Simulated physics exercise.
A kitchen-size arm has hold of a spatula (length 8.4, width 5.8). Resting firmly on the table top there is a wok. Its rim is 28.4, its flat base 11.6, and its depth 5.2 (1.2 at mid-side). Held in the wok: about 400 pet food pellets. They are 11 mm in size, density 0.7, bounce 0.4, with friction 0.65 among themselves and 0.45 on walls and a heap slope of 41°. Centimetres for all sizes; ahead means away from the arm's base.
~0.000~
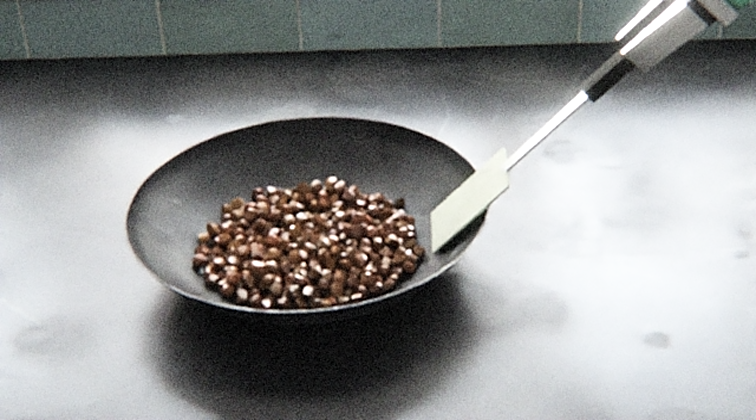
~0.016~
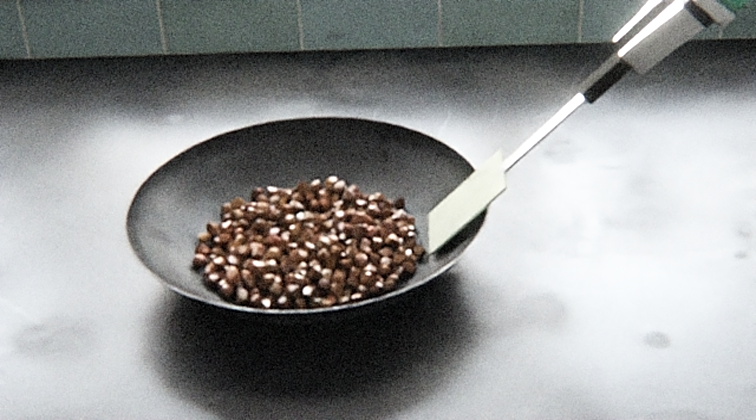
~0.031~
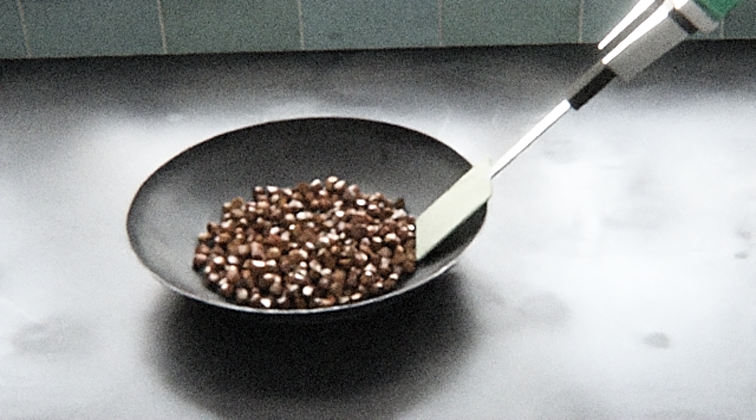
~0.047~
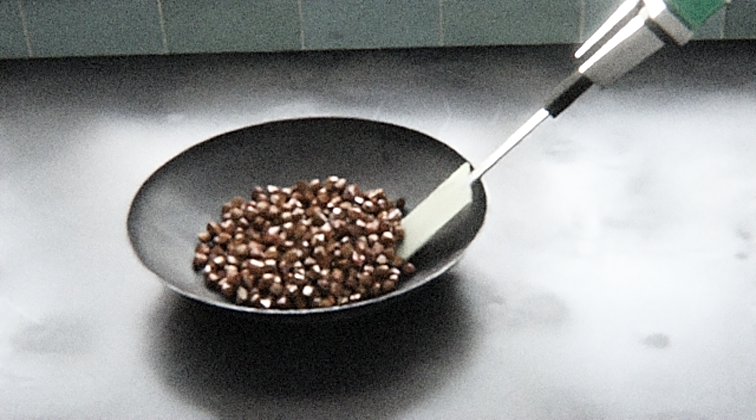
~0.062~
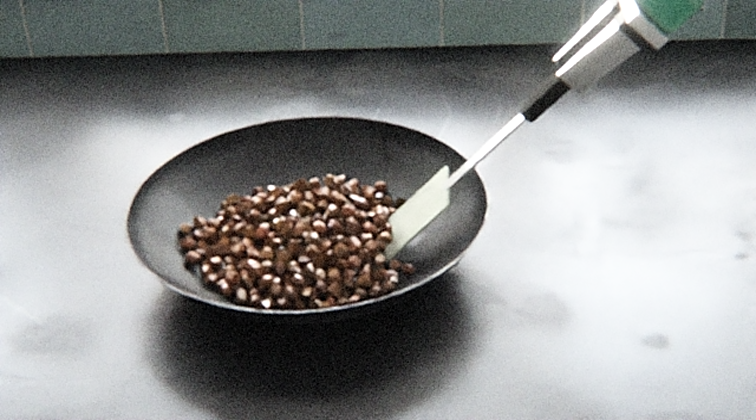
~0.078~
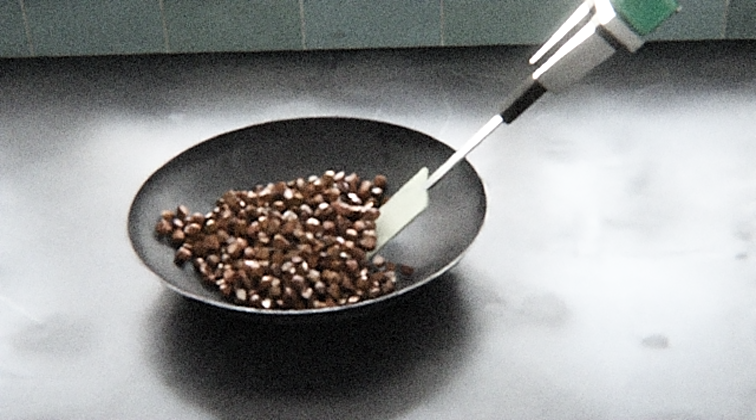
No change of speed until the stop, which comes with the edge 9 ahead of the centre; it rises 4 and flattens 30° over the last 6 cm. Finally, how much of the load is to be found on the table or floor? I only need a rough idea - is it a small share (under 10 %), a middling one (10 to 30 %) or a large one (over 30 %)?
A middling one, 10 to 30 %.
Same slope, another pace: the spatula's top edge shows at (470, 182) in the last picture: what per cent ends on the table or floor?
My guess is around 0 percent.
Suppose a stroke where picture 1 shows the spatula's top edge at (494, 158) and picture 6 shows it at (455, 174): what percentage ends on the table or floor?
Roughly 0 %.
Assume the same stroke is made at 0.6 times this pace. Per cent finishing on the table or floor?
About 5 per cent.
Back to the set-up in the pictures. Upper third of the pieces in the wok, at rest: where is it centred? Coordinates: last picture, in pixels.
Somewhere near (204, 223) in the last picture.
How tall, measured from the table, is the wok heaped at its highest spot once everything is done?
Close to 5.0 centimetres high.
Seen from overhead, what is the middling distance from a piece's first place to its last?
I'd guess close to 4 centimetres.
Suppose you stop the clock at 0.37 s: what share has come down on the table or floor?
Some 5 per cent of the load.
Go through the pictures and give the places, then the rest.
Spatula top edge at (507, 167), sloping 46°; upper third of the load around (319, 234), from x 200 to 420, top at y 185; 396 in the wok, in the first frame.
Spatula top edge at (504, 168), sloping 46°; upper third of the load around (319, 234), from x 200 to 420, top at y 185, in the second frame.
Spatula top edge at (490, 174), sloping 46°; upper third of the load around (319, 234), from x 200 to 410, top at y 185, in the third frame.
Spatula top edge at (469, 182), sloping 46°; upper third of the load around (319, 232), from x 200 to 410, top at y 185, in the fourth frame.
Spatula top edge at (448, 186), sloping 46°; upper third of the load around (305, 229), from x 185 to 410, top at y 180, in the fifth frame.
Spatula top edge at (426, 187), sloping 46°; upper third of the load around (291, 224), from x 165 to 410, top at y 180; 396 in the wok, in the sixth frame.
By 0.12 s, sloping 46°, highest piece 7 above the table; 396 in the wok.
By 0.15 s, sloping 37°, highest piece 8 above the table; 392 in the wok, 4 on the blade or in flight.
By 0.37 s, sloping 16°, highest piece 16 above the table; 331 in the wok, 28 on the table or floor, 37 on the blade or in flight.
By 1.42 s, sloping 16°, highest piece 5 above the table; 331 in the wok, 65 on the table or floor.
Final count, 331 in the wok, 65 on the table or floor. That is 16 % on the table or floor.
